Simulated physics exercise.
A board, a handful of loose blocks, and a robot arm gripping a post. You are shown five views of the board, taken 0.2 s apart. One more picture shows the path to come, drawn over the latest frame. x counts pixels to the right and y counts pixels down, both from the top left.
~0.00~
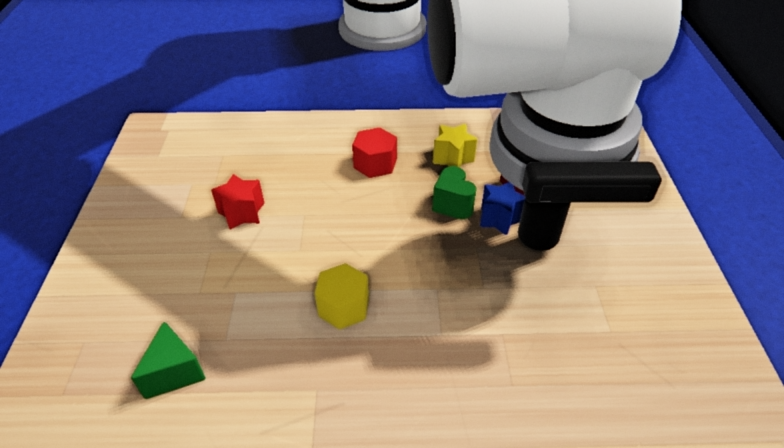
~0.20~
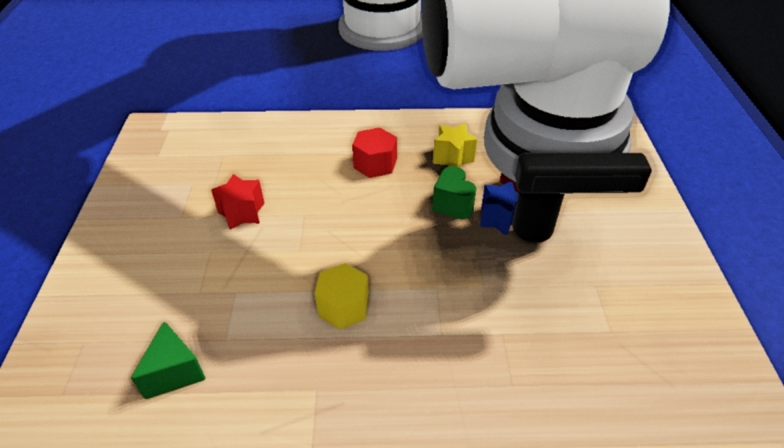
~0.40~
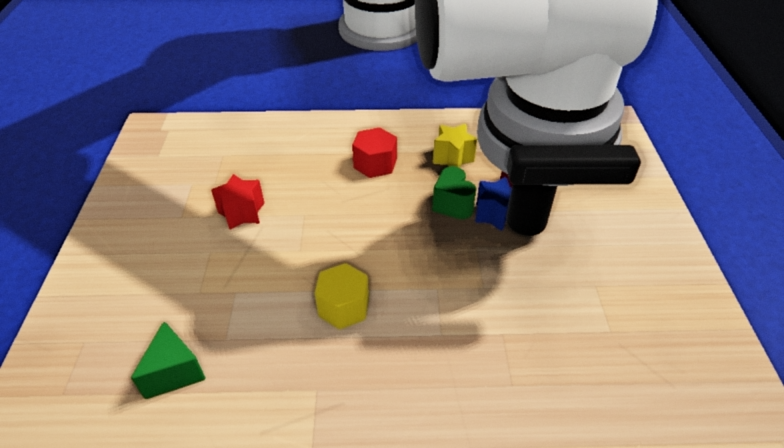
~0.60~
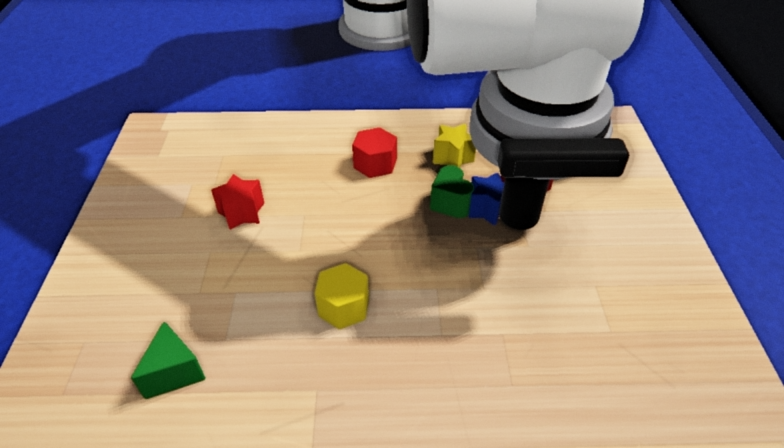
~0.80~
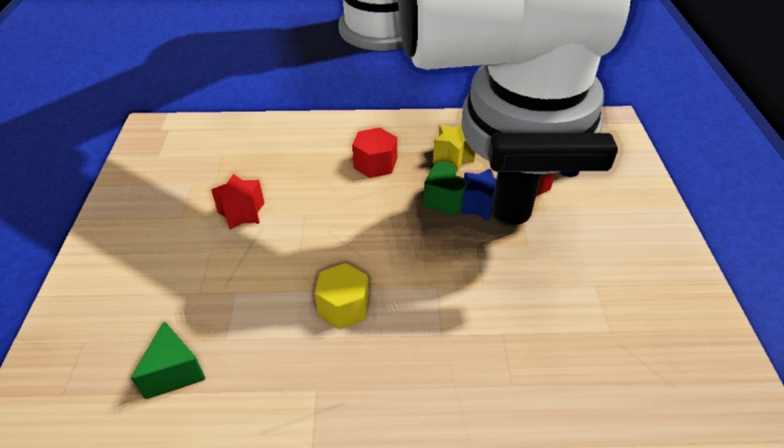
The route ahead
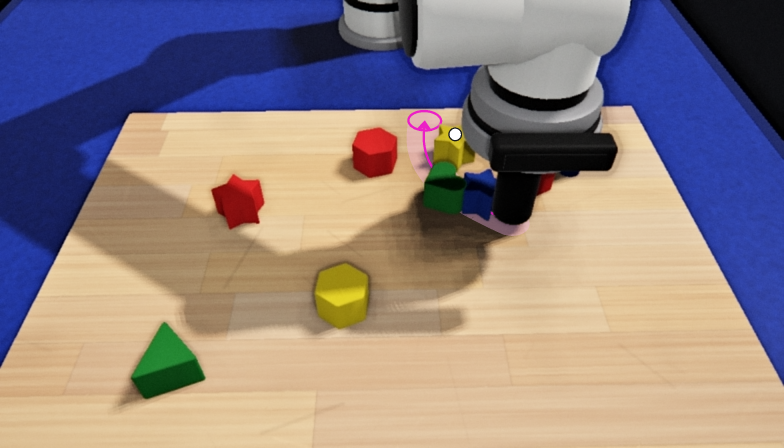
Robot arm moving a black post slightly left, nudging a blue star block against a green heart block on a wooden table.
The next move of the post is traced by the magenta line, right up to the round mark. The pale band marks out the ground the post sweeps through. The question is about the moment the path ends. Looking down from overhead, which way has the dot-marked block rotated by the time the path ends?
From above, clockwise.
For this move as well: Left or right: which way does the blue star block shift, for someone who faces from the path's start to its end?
Left.
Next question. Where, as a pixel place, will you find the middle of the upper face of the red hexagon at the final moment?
I expect it at (342, 127).
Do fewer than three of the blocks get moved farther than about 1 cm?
No
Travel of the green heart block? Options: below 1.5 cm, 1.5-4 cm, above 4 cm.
The block winds up beyond 4 cm from where it is now.
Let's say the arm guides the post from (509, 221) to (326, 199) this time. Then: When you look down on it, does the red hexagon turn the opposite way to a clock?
I'd say no.
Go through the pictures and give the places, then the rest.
In the first picture, tip of the post (538, 237), middles of tops, red hexagon (375, 140), green heart block (455, 181), yellow star block (455, 134), blue star block (504, 195).
In the second picture, post (532, 230), nothing pushed.
In the third picture, post (526, 223), blue star block (499, 190).
In the fourth picture, post (519, 217), green heart block (453, 180), blue star block (491, 185).
In the fifth picture, post (511, 212), red hexagon (375, 140), green heart block (446, 176), yellow star block (455, 134), blue star block (484, 181).
The line goes from (509, 221) by way of (455, 192) and (427, 156) to (425, 121); the dot is on the yellow star block.
On the path given first. One third of the way, post (455, 182); red hexagon (364, 135); green heart block (392, 152); blue star block (425, 155), turned 15° anticlockwise.
Two thirds of the way, post (427, 146); red hexagon (342, 127), turned 40° clockwise; green heart block (367, 147), turned 15° anticlockwise; yellow star block (458, 124), turned 35° clockwise; blue star block (396, 139), turned 60° anticlockwise.
At the end, post (425, 112); red hexagon (342, 127), turned 40° clockwise; green heart block (367, 147), turned 15° anticlockwise; yellow star block (459, 120), turned 70° clockwise; blue star block (396, 138), turned 60° anticlockwise.
